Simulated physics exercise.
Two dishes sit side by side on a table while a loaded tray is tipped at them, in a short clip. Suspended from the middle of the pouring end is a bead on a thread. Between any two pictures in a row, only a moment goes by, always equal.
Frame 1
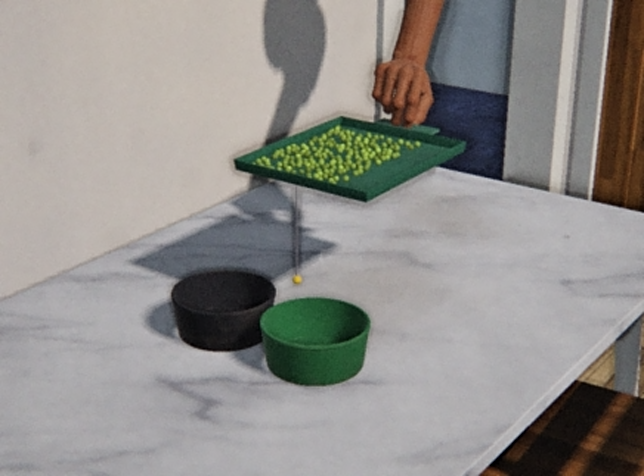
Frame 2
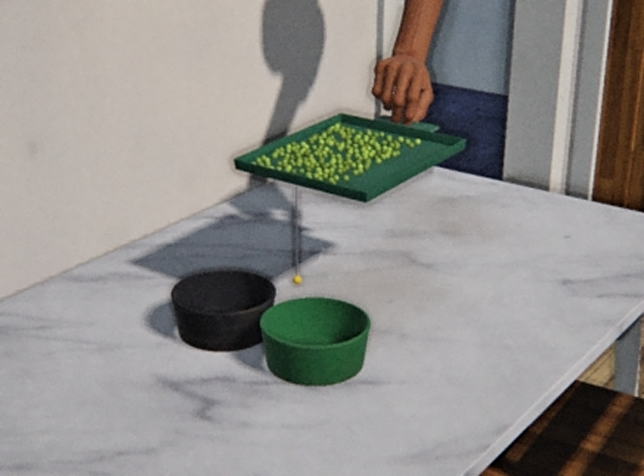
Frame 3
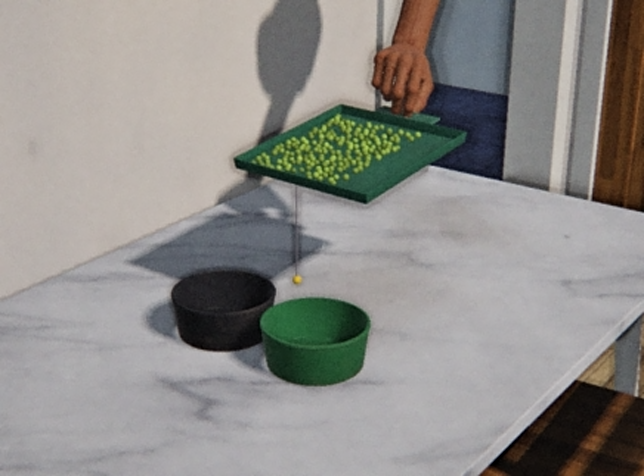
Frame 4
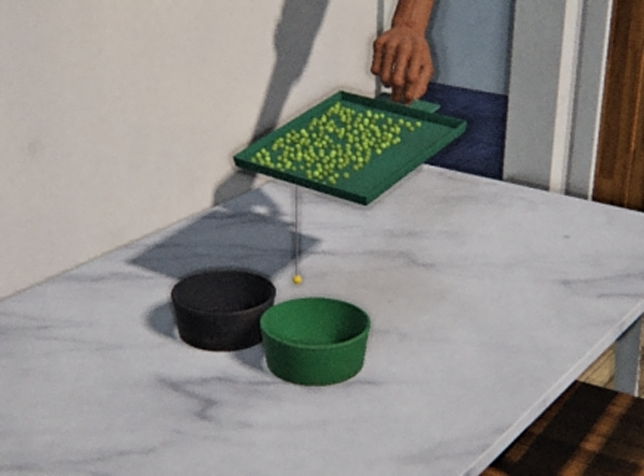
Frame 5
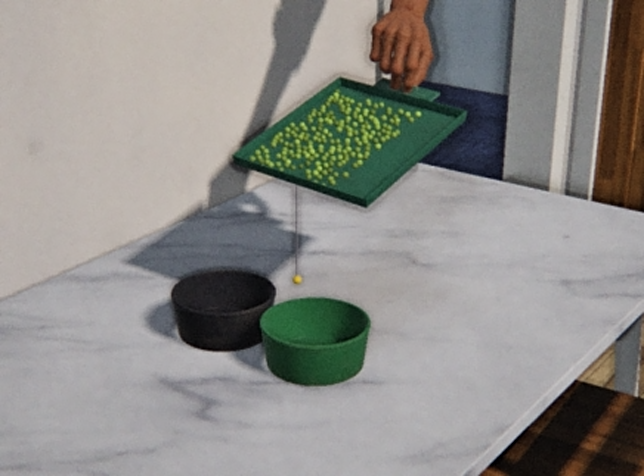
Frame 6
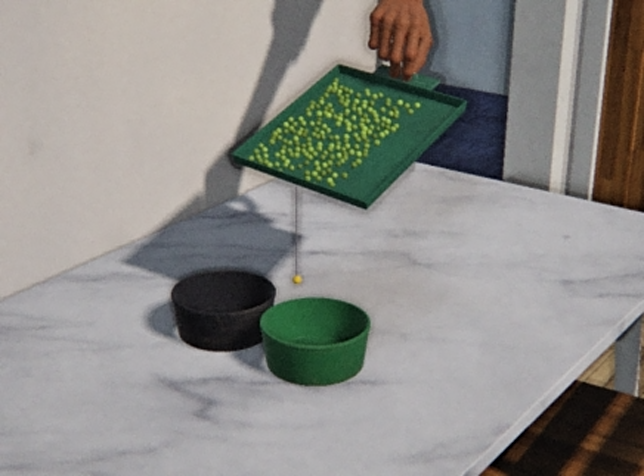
A hand reaches in from the top right over a grey-veined white marble table beside a pale wall, seen from slightly above, gripping a green tray of small green dried peas. A black dish and a green dish sit side by side below, near a yellow bead on a thread. The hand steadily raises the tray's back end, its pouring edge slanting slightly lower at the right, while the camera stays still.
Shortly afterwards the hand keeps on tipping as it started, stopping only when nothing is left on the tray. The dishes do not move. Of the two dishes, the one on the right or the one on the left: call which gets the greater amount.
I call it for the one on the right.
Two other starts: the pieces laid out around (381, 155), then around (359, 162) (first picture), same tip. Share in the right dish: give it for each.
About 90 %, then about 90 %.
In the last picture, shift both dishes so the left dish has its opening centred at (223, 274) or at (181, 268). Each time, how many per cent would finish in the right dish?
About 60 and 30 per cent respectively.
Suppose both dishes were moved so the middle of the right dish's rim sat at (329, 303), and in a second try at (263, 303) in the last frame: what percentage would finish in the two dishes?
You'd see roughly 70 per cent first and roughly 30 per cent second.
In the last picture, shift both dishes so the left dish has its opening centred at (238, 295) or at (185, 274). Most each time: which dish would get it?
Try 1: The dish at right. Try 2: The dish at right.
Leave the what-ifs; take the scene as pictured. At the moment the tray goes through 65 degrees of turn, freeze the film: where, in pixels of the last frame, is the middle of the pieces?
Somewhere around pixel (323, 182) in the last picture.
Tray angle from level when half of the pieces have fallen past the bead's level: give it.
About 115 degrees.
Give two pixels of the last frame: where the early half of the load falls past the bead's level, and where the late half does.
Points: About (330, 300), then about (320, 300).
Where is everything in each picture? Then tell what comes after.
Corners of the pouring end at (236, 159) and (366, 191), level; middle of the load at (330, 154), dried peas; left dish at (191, 325); right dish at (283, 358); bead on its thread at (297, 280), in the first picture.
Corners of the pouring end at (236, 159) and (366, 192), level; middle of the load at (330, 152), in the second picture.
Corners of the pouring end at (235, 158) and (366, 193), tipped barely, lowest at the right corner; middle of the load at (330, 148), in the third picture.
Corners of the pouring end at (235, 156) and (366, 196), tipped a little, lowest at the right corner; middle of the load at (330, 142), in the fourth picture.
Corners of the pouring end at (235, 155) and (366, 198), tipped a little, lowest at the right corner; middle of the load at (330, 135), in the fifth picture.
Corners of the pouring end at (234, 154) and (366, 200), tipped clearly, lowest at the right corner; middle of the load at (328, 131); left dish at (191, 325); right dish at (283, 358), in the sixth picture.
Soon, tray tipped steeply; most on the tray; a small part in the right dish; a stray few outside both; a small part in the air.
A while on, tray tipped past a quarter turn; about half on the tray; about a quarter in the right dish; a small part outside both; about a quarter in the air.
Towards the end, tray tipped past a quarter turn; most in the right dish; a small part in the left dish; about a quarter outside both.
Finally, tray tipped past a quarter turn; most in the right dish; a small part in the left dish; about a quarter outside both.
